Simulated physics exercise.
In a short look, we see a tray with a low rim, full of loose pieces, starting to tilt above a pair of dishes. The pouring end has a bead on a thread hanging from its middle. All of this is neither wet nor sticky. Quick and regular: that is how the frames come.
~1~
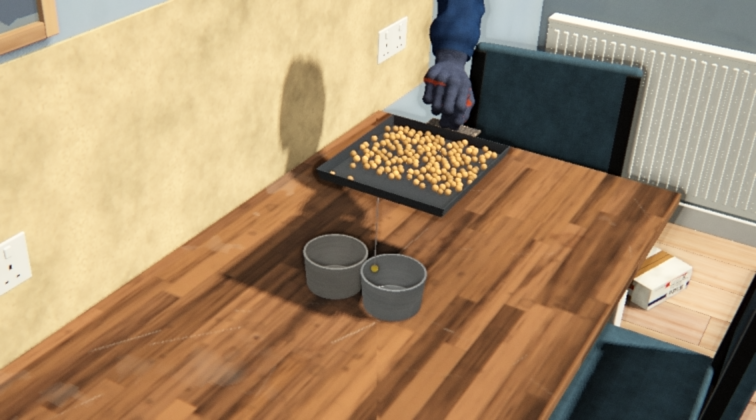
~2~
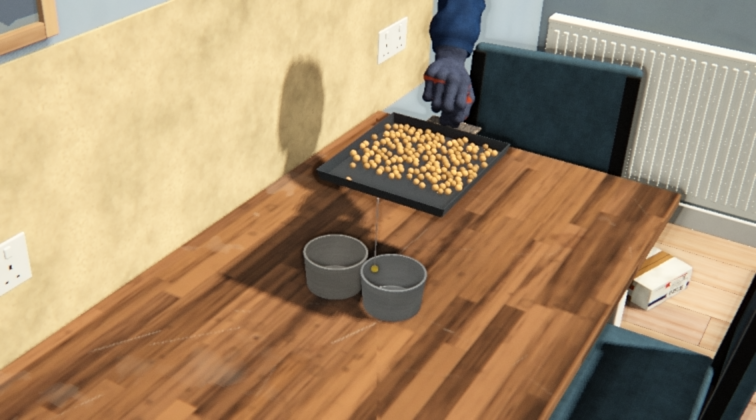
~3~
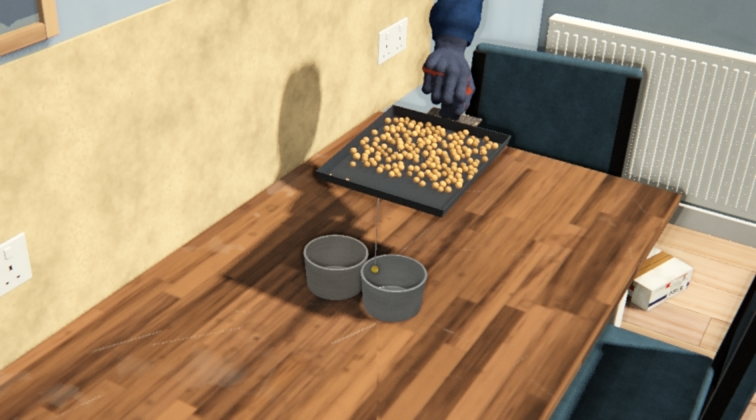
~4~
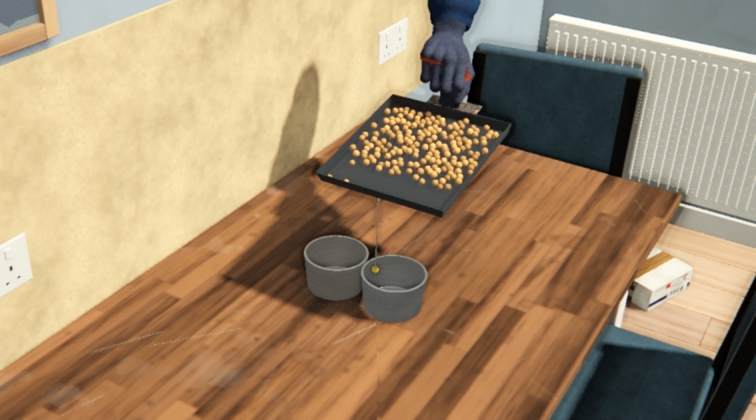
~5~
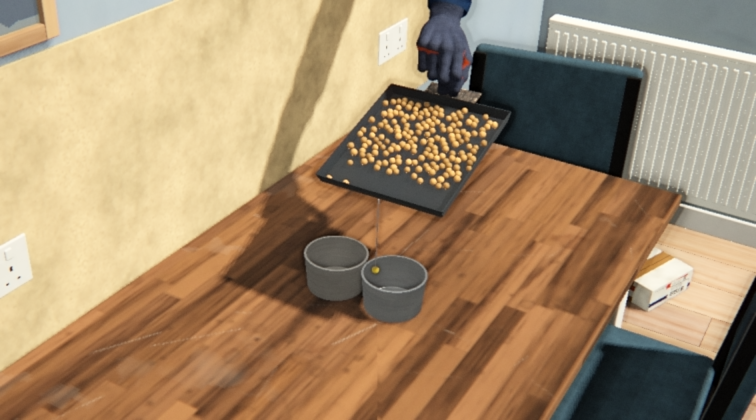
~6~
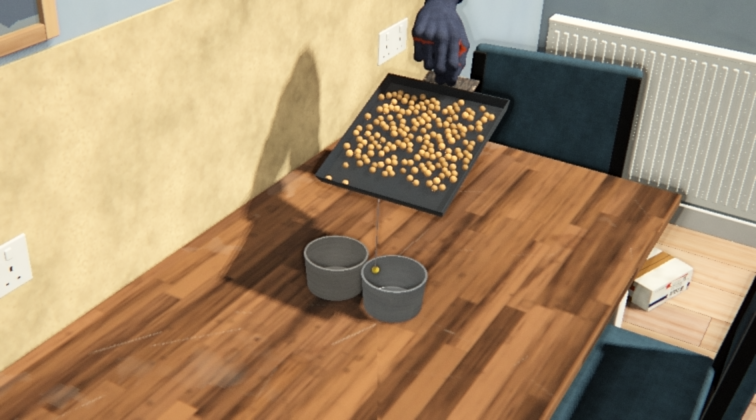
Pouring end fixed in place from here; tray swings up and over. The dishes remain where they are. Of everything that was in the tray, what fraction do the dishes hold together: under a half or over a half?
The amount caught is going to be smaller than the amount missed.
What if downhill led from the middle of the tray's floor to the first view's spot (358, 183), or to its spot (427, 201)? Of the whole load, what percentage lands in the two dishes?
30 per cent, then 0 per cent.
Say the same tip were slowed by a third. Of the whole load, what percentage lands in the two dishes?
Near 0 in a hundred.
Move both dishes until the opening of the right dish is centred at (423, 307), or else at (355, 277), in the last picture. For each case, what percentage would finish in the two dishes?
About 40 per cent, then about 30 per cent.
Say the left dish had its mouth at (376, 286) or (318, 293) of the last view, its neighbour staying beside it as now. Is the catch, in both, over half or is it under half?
The first place gets a lesser share, the second the greater share.
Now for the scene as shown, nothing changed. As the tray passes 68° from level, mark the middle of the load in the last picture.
(363, 199).
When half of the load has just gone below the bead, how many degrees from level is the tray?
Roughly 85 degrees.
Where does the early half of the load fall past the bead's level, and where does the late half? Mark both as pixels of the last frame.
(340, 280), then (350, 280).
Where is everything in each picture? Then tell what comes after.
In the first frame, corners of the pouring end (321, 168) and (442, 207), level; middle of the load (416, 157), round wooden beads; left dish (319, 279); right dish (377, 301); bead on its thread (375, 268).
In the second frame, corners of the pouring end (321, 169) and (442, 207), level; middle of the load (416, 155).
In the third frame, corners of the pouring end (320, 170) and (442, 208), tipped barely, level across its low end; middle of the load (417, 151).
In the fourth frame, corners of the pouring end (320, 171) and (442, 208), tipped a little, level across its low end; middle of the load (416, 145).
In the fifth frame, corners of the pouring end (320, 173) and (441, 209), tipped clearly, level across its low end; middle of the load (414, 139), about a tenth on the move.
In the sixth frame, corners of the pouring end (319, 174) and (440, 209), tipped clearly, level across its low end; middle of the load (410, 137), every one on the move; left dish (319, 280); right dish (378, 302).
Just after the last frame, tray tipped steeply; roughly half on the tray; about a tenth outside both; roughly a third in the air.
A moment on, tray tipped past a quarter turn; just a few on the tray; the larger part outside both; roughly a quarter in the air.
Further on, tray tipped past a quarter turn; just a few in the right dish; just a few in the left dish; almost all outside both.
When it is over, tray tipped past a quarter turn; just a few in the right dish; just a few in the left dish; almost all outside both.
